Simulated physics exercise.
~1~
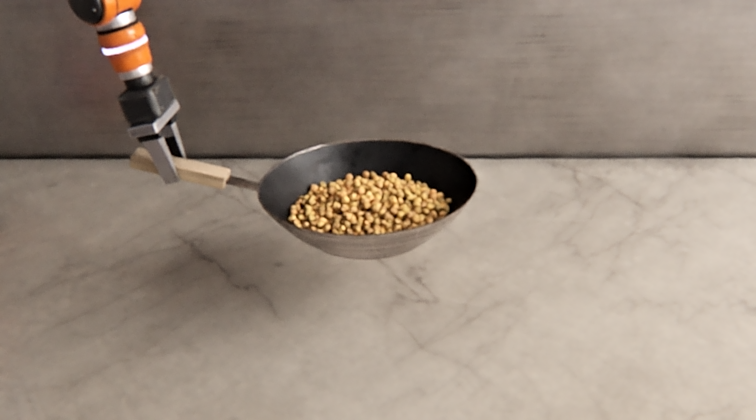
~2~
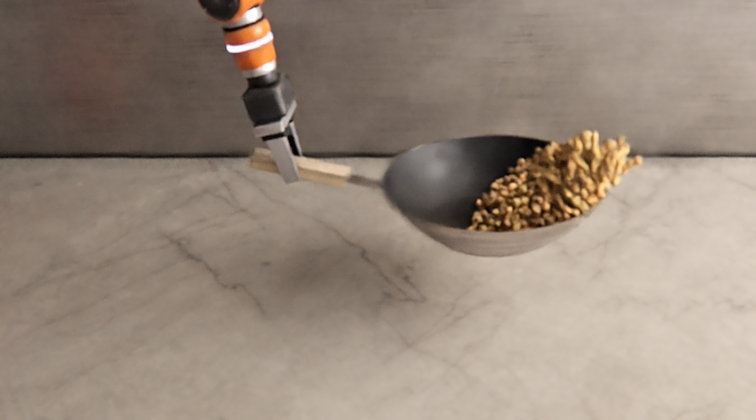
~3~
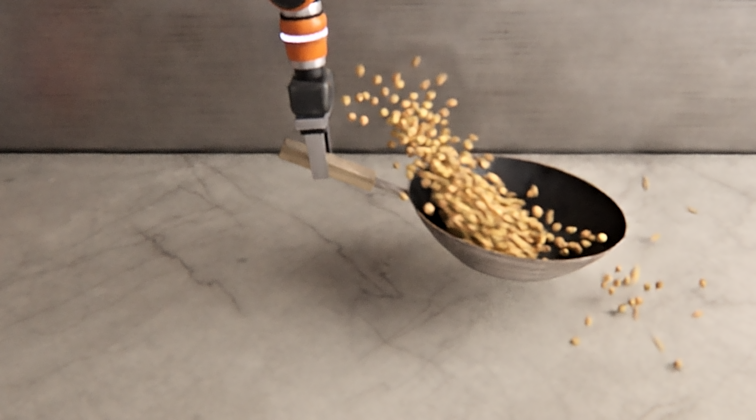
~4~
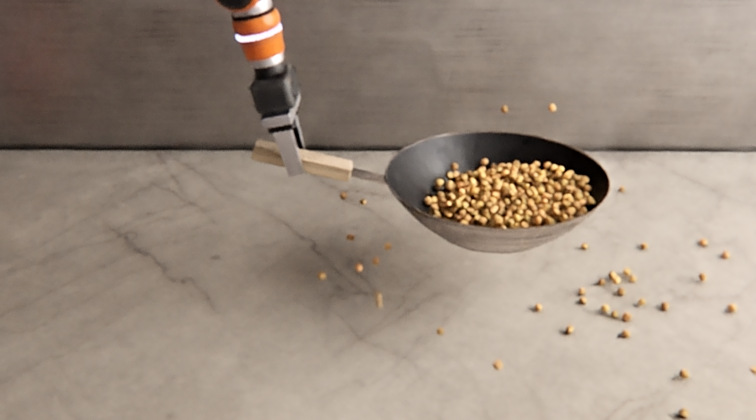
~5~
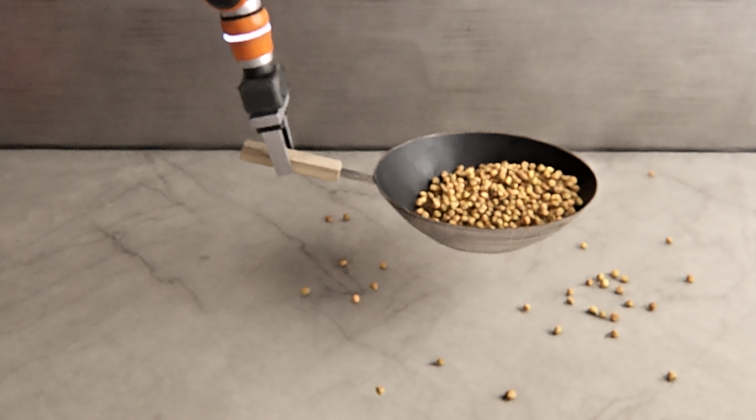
At the start, an orange and black robot arm grips the wooden handle of a dark wok holding a heap of dried chickpeas above a pale marble surface. The arm moves the wok to the right, and the chickpeas surge up the far side and over the rim. Then the wok tips slightly forward as the load swings back toward the handle, throwing pieces into the air on both sides. The wok levels out while stray chickpeas fall and scatter. Finally it hangs almost still, with most chickpeas inside and a few dozen strewn across the surface.
